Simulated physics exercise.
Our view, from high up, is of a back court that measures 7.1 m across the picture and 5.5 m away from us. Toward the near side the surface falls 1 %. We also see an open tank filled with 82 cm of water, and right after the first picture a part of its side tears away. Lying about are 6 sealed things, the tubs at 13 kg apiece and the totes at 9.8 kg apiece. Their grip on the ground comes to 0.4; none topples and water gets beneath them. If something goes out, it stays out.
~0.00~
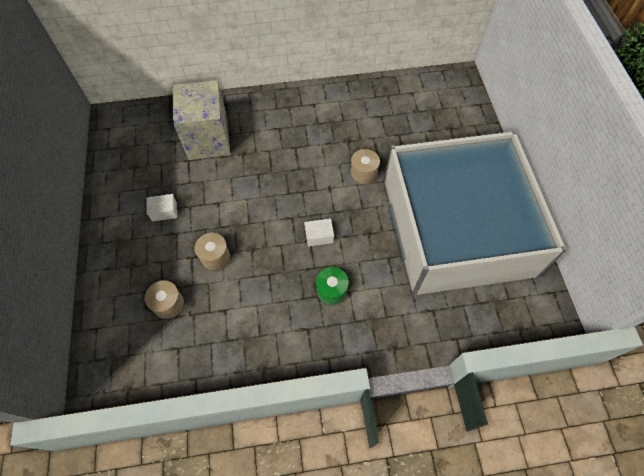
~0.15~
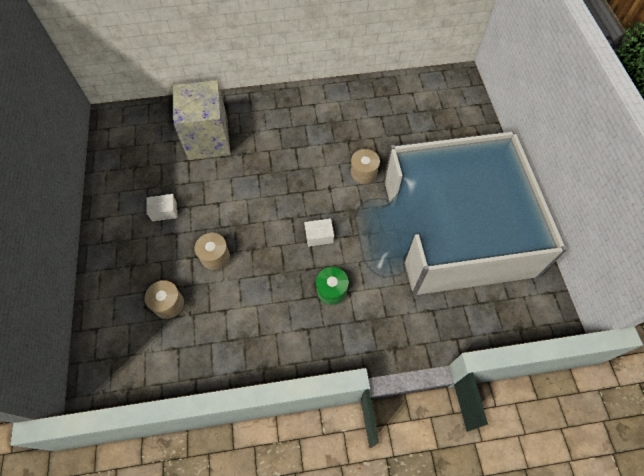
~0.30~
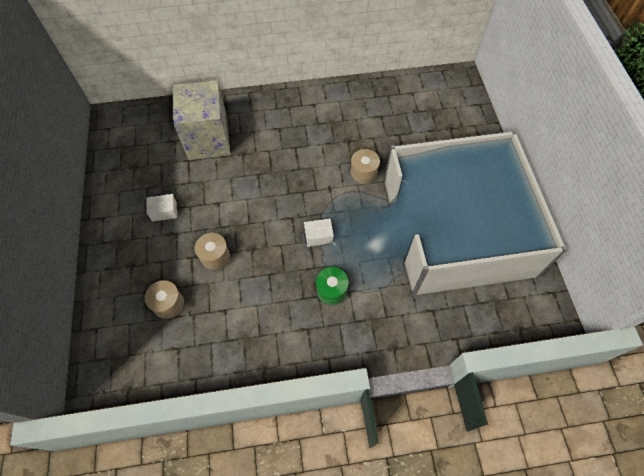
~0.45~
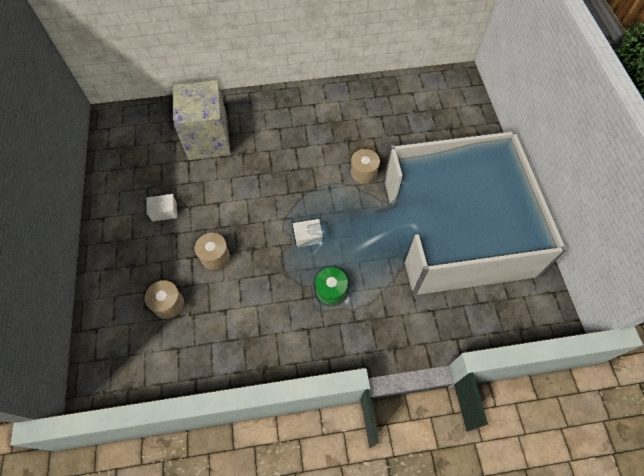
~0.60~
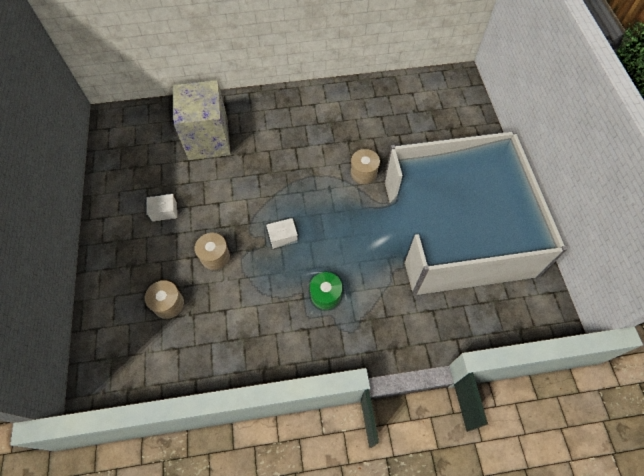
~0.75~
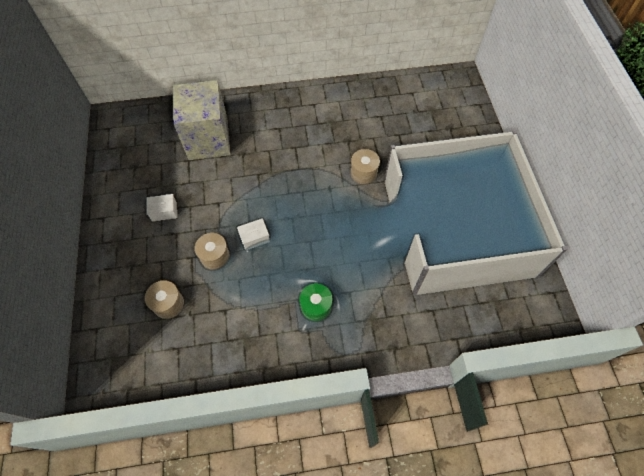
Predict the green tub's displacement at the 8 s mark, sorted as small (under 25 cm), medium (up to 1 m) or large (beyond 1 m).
The displacement is large.
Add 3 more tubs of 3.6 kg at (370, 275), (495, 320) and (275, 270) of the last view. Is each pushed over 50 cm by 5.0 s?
Result, in listed order: Exceeded / not exceeded / exceeded.
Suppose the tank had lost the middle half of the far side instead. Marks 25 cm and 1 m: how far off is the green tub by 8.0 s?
So the green tub keeps its position.
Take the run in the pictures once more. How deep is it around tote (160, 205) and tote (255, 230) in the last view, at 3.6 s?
Around 12 cm and 11 cm.
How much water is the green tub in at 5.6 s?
Depth: About 13 cm.
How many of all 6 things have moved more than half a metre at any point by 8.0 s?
Result: 5.
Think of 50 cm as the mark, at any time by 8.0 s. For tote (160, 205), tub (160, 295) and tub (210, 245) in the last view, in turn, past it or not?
The first topped the threshold, the second topped the threshold, and the third topped the threshold.
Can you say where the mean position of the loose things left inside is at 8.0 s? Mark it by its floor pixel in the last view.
Close to (257, 198).
After 1.6 s the green tub is near (227, 373), 1.8 m from its start, aground; 0 of 6 are out; 0 afloat.
After 3.6 s the green tub is near (77, 347), 3.4 m from its start, afloat; 0 of 6 are out; 5 afloat.
After 5.6 s the green tub is near (114, 263), 3.1 m from its start, afloat; 0 of 6 are out; 4 afloat.
After 8.0 s the green tub is near (172, 212), 2.6 m from its start, afloat; 0 of 6 are out; 3 afloat.
